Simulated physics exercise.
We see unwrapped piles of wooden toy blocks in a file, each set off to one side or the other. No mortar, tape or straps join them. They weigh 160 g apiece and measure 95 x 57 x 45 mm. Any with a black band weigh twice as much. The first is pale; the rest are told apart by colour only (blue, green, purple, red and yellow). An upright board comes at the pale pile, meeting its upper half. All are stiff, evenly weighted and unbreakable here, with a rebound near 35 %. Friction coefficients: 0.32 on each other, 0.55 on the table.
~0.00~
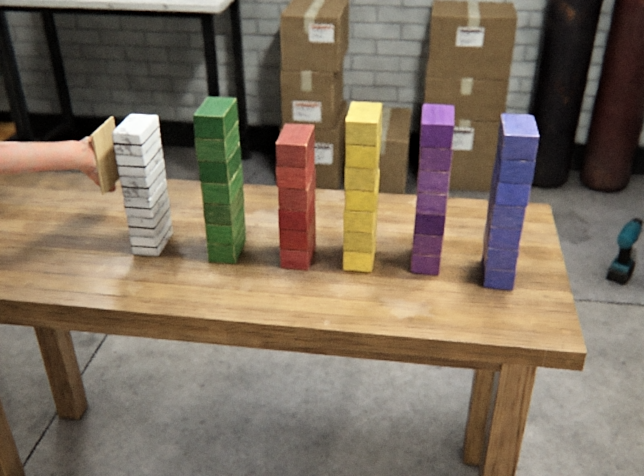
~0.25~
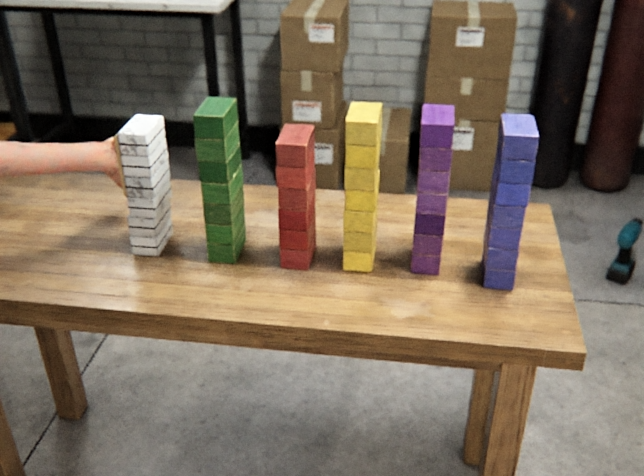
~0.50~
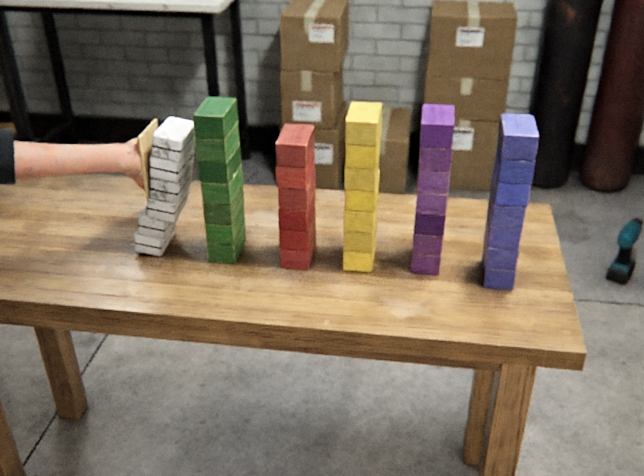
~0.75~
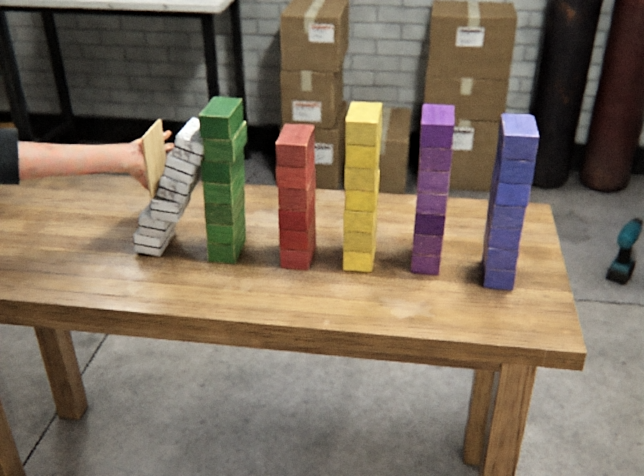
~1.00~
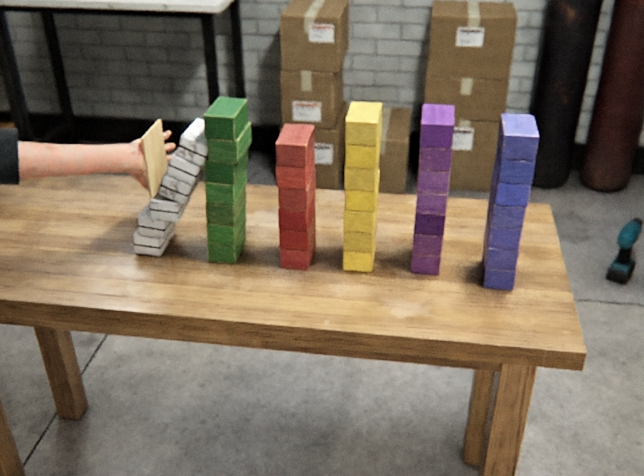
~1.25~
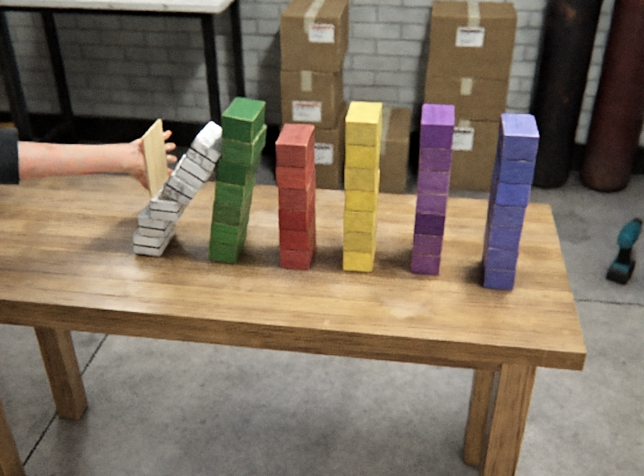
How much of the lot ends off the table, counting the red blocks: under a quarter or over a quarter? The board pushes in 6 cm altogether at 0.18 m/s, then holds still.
The part is less than a quarter.
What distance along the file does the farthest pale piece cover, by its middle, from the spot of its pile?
Roughly 22 cm along.
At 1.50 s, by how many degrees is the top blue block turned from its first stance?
Roughly 0°.
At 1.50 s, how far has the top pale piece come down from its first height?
About 12 cm.
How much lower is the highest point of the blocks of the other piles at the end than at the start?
Roughly 13 cm.
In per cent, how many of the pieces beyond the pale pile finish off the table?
Roughly 25 per cent of them.
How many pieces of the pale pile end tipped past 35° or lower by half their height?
The count is 3.
After 1.50 s, 3 of the pale pile down; none of the 6 red blocks off the table (0 of 34 in all colours); top red block leaning 6°; top green block leaning 23°, 24 mm lower.
After 2.04 s, 3 of the pale pile down; none of the 6 red blocks off the table (0 of 34 in all colours); top red block leaning 24°, 37 mm lower; top green block leaning 26°, 6 cm lower.
After 2.36 s, 3 of the pale pile down; none of the 6 red blocks off the table (0 of 34 in all colours); top red block leaning 42°, 9 cm lower; top yellow block leaning 42°, 12 cm lower.
After 2.74 s, 3 of the pale pile down; none of the 6 red blocks off the table (9 of 34 in all colours); top red block leaning 43°, 10 cm lower; top yellow block on its side.
By the end (2.9 s), 3 of the pale pile down; none of the 6 red blocks off the table (9 of 34 in all colours); top red block leaning 43°, 10 cm lower; top purple block on its side. That is 0 per cent. As the last picture would show them, middles, top red block near (451, 203).
